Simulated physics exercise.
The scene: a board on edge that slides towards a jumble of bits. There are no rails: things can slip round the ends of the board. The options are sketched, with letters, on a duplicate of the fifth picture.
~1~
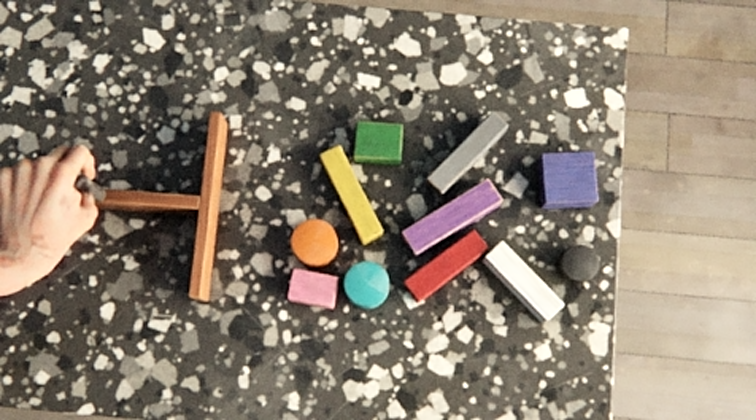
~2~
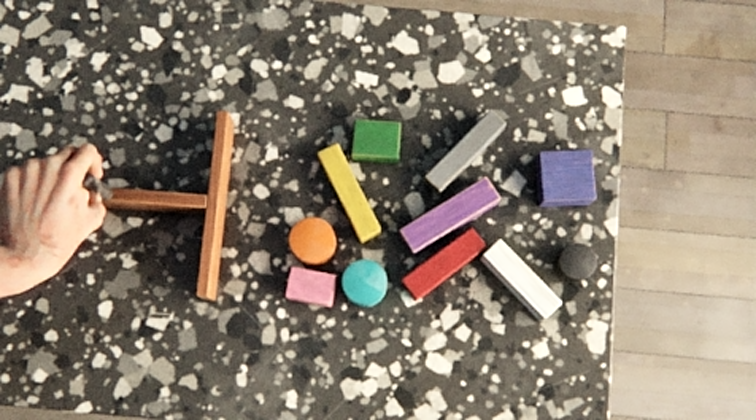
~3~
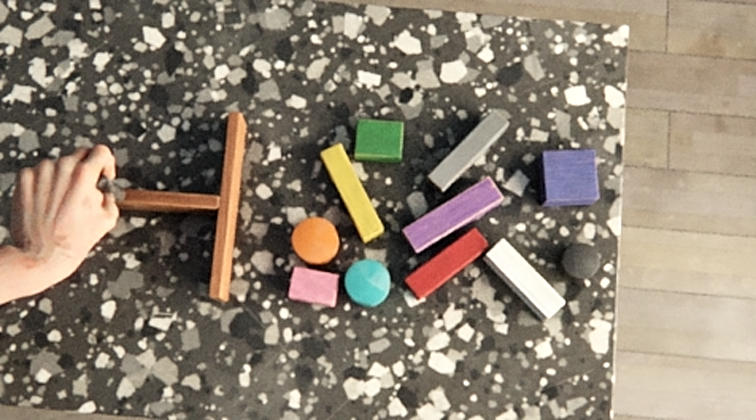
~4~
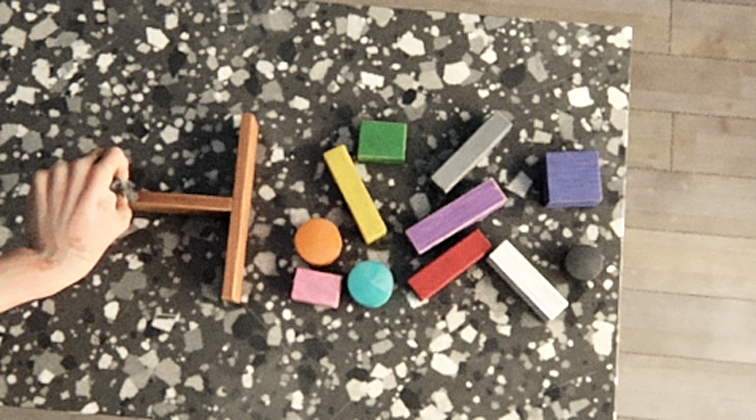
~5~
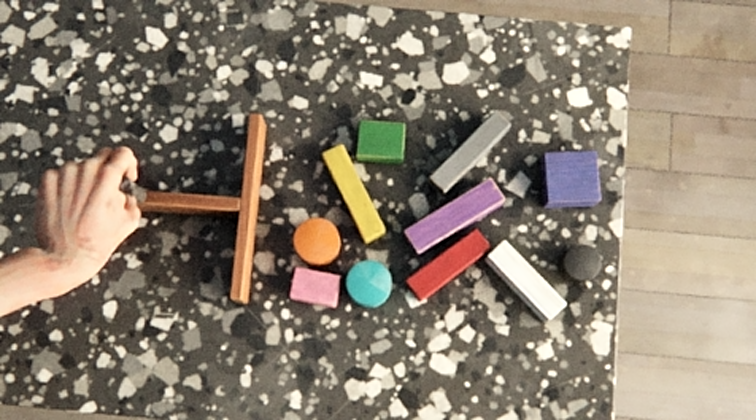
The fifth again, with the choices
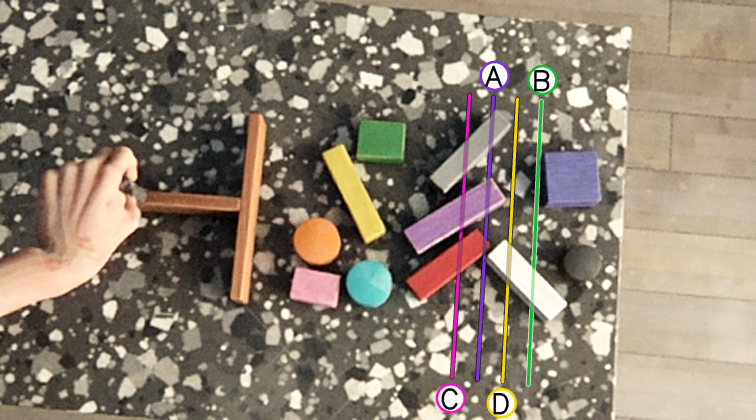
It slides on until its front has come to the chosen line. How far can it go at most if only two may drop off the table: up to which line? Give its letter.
Stop at D.
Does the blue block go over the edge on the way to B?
By then, yes.
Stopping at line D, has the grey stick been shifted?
By then, yes.
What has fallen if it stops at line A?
The black tin.
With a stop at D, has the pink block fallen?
No.
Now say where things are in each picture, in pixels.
Orange tin (315, 243); green block (379, 143); grey stick (466, 155), in the first frame.
Board (212, 202); turquoise tin (365, 284), in the second frame.
Board (224, 203); white stick (523, 280), in the third frame.
Board (238, 204); red stick (449, 266), in the fourth frame.
Board (246, 205); pink block (316, 288); yellow bar (354, 194); orange tin (317, 242), in the fifth frame.
On the marked copy, A at (486, 234); B at (535, 239); C at (461, 232); D at (510, 236).
Following D. Soon after the start, board (340, 213); pink block (364, 291); turquoise tin (410, 294).
Later, board (435, 222); white stick (555, 276); red stick (526, 271).
In the end, board (510, 229); white stick over the edge; black tin over the edge; two fallen.
As for the rest, A is within the limit but short; B drops three; C is within the limit but short.
